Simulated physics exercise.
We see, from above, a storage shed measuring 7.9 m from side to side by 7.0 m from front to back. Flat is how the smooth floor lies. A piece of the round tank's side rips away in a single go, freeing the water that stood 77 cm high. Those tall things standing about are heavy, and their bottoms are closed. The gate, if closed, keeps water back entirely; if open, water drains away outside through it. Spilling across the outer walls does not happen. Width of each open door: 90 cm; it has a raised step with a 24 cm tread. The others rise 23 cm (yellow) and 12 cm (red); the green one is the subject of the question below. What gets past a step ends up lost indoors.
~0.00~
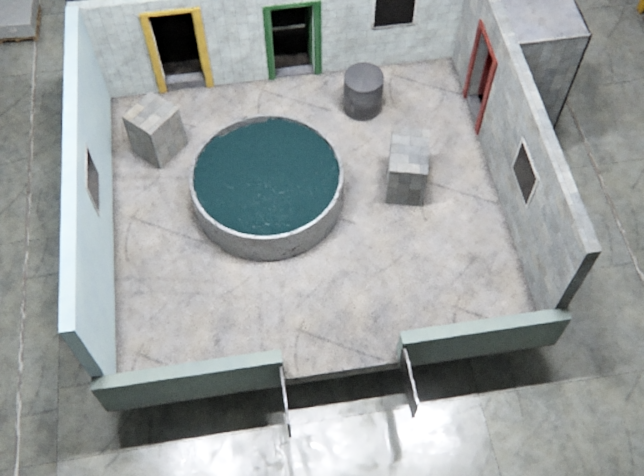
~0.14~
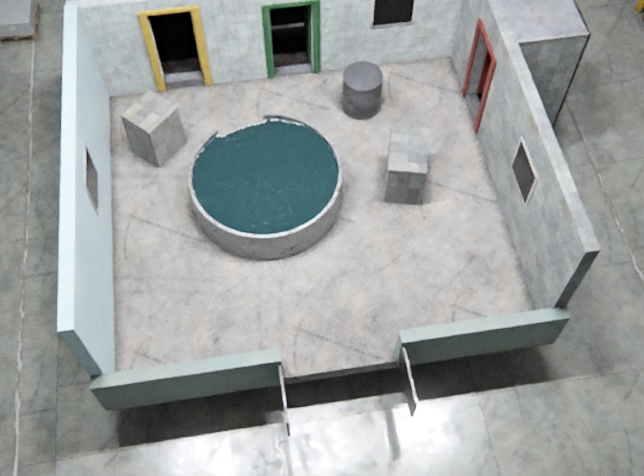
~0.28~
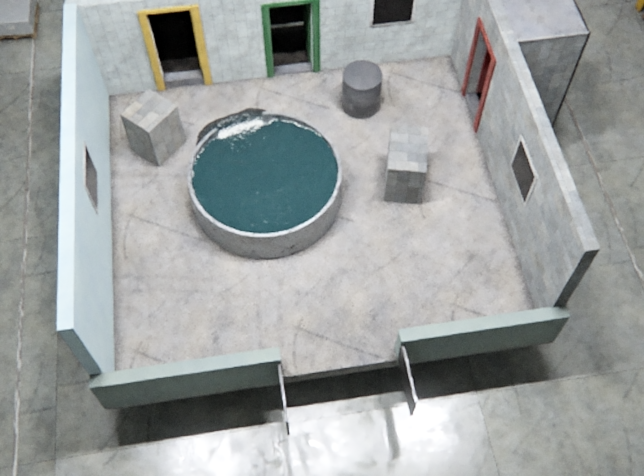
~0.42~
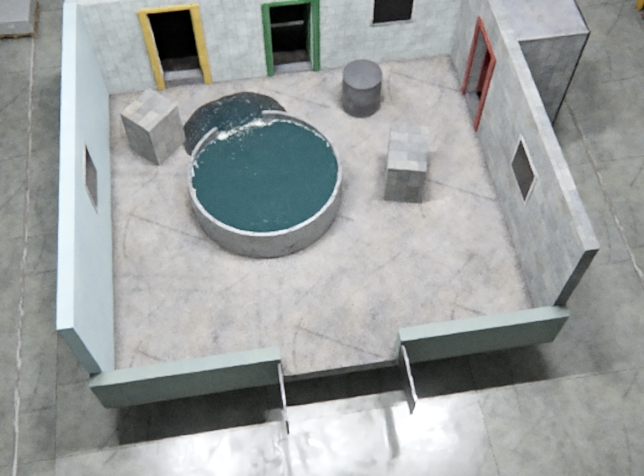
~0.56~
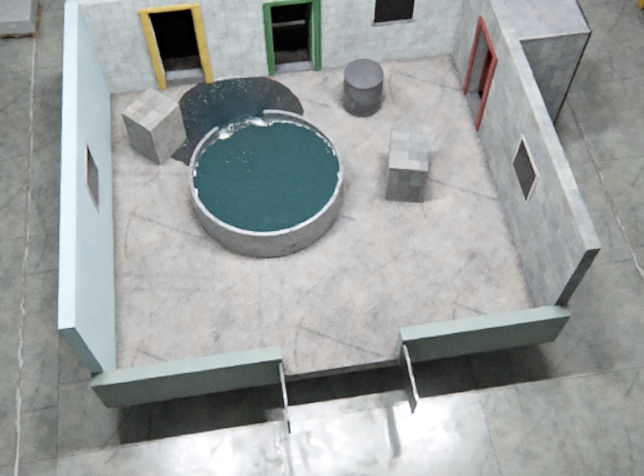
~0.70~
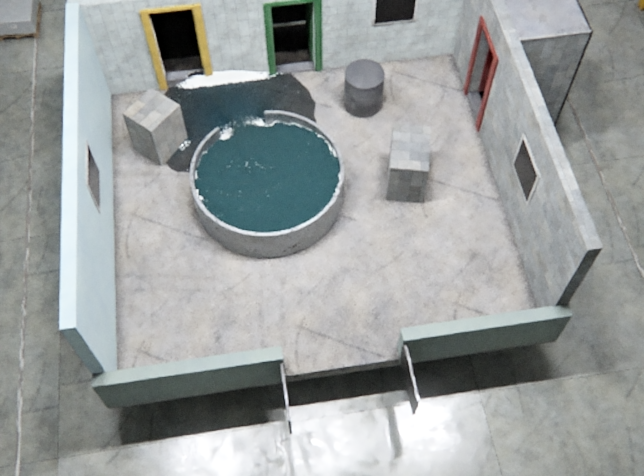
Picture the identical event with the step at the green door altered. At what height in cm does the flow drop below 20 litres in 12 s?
16 cm.
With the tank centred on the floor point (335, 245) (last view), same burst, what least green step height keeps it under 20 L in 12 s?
Close to 27 cm would do it.
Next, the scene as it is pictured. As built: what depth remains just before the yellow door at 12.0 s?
Lab note: Depth approx. 12.0 cm.
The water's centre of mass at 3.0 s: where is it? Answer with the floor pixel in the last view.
The centre of all the water is around (247, 165).
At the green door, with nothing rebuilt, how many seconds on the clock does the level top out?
It peaks at about 1.6 s.
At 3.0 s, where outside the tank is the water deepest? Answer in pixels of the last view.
(112, 99).
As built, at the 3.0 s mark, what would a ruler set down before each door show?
Yellow 31, green 14, red 1 cm.
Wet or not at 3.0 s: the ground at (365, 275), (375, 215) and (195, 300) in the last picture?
So, in order, I'd say stayed dry, then stayed dry, then stayed dry.
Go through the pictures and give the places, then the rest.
Still water, 77 cm deep, in the round tank at (267, 175); the green door at (294, 44) is dry, in the first frame.
The front is at a hidden place, 0.3 m from the gap on the far side; 0.3 m2 of floor is wet, 77 cm left at the back, in the second frame.
Water pours out on the far side and has run 0.8 m, to (247, 112); about 10 cm deep outside, 77 cm at the back, in the third frame.
The gap is on the far side, the front 1.3 m out at (237, 96); the back of the round tank holds 77 cm, in the fourth frame.
The gap is on the far side, the front 1.9 m out at (207, 83); the back of the round tank holds 77 cm, in the fifth frame.
Water pours out on the far side and has run 2.2 m, to (173, 88); about 6 cm deep outside, 77 cm at the back; 0.2 m in a straight line remain to the green door at (294, 40), in the sixth frame.
After 1.4 s water covers 15 % of the floor, deepest (46 cm) near (232, 85); 16 cm at the green door, 11 litres in over its 5 cm step.
After 3.0 s water covers 35 % of the floor, deepest (46 cm) near (112, 99); 14 cm at the green door, 85 litres in over its 5 cm step.
After 12.0 s water covers 100 % of the floor, deepest (15 cm) near (240, 84); 10 cm at the green door, 234 litres in over its 5 cm step.
At the green door as built, the water arrived by 0.8 s and peaked near 17 cm at 1.6 s.
With a step of 13 cm, 42 litres would have come in within the 12 s; with 17.5 cm, 13 litres. So under 20 litres takes about 16 cm.
